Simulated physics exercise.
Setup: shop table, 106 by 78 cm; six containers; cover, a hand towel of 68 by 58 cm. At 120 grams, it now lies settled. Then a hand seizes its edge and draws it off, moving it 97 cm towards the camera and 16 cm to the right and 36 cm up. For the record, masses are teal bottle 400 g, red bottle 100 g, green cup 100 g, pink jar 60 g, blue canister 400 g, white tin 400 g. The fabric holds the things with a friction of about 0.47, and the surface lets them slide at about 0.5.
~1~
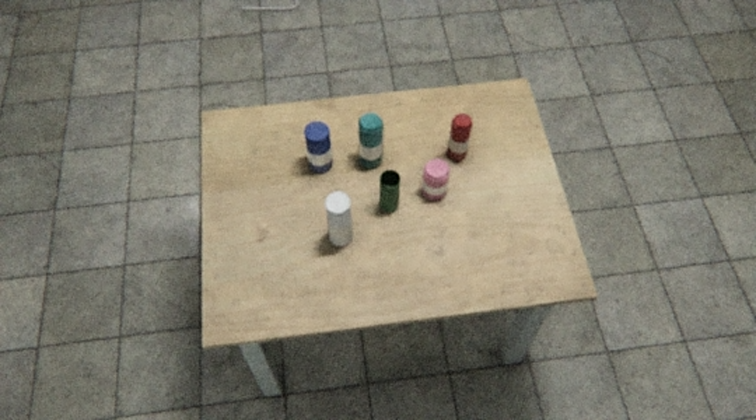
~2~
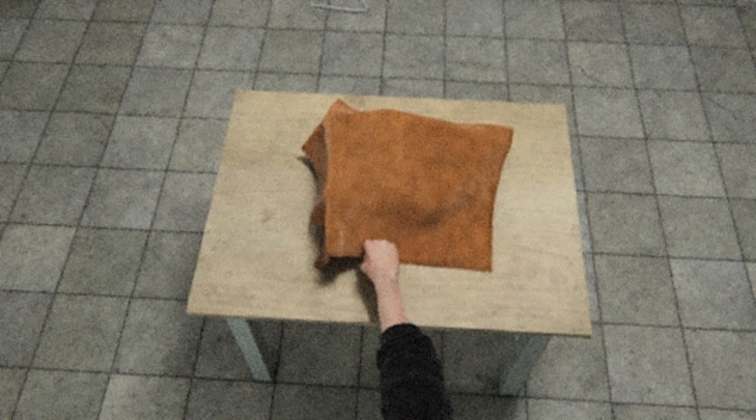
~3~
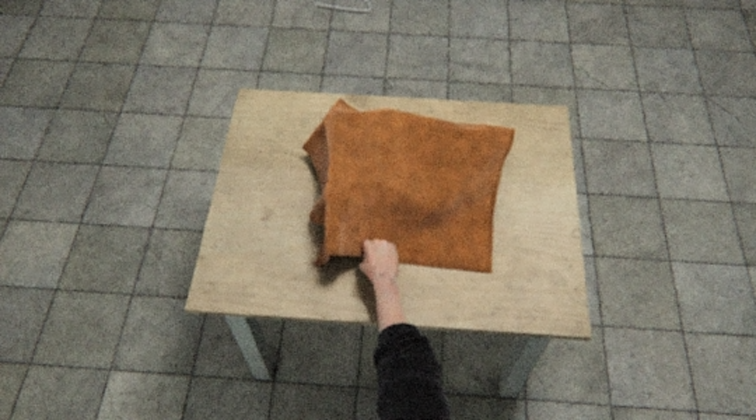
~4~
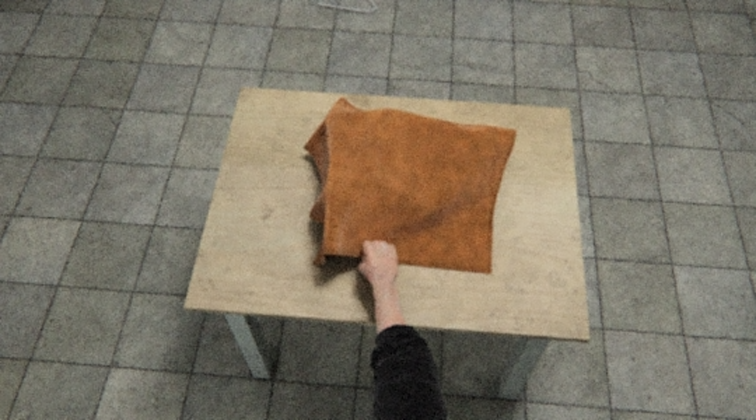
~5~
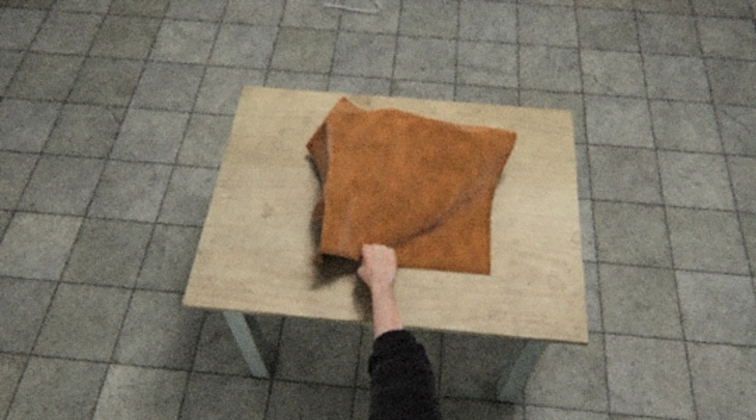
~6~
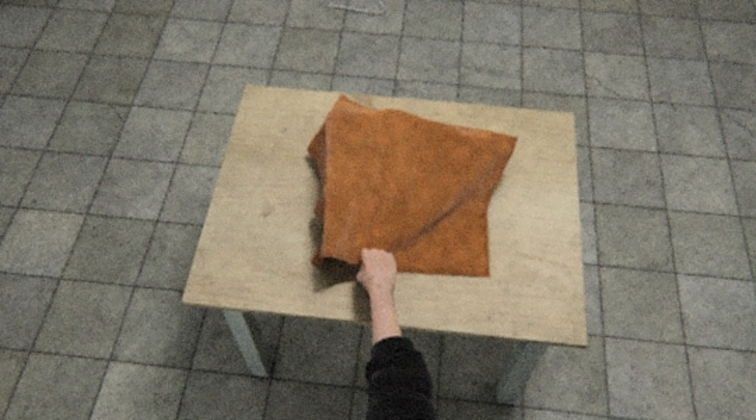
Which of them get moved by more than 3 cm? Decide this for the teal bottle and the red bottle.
Teal bottle: Not moved; red bottle: Moved.
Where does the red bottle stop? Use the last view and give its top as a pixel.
(477, 197).
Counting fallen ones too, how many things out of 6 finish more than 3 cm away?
I make it 1.
Next, middle of the hand towel at (377, 228); red bottle on its side, 11 cm off its start.
Then, middle of the hand towel at (339, 384); red bottle on its side, 11 cm off its start, pink jar 1 cm off its start.
After that, middle of the hand towel at a place out of view; red bottle on its side, 11 cm off its start at (477, 197), pink jar 1 cm off its start at (452, 184).
Later, middle of the hand towel at a place out of view; red bottle on its side, 11 cm off its start, pink jar 1 cm off its start.
At the end, middle of the hand towel at a place out of view; red bottle on its side, 11 cm off its start at (477, 197), teal bottle 0 cm off its start at (395, 120), pink jar 1 cm off its start at (452, 184).
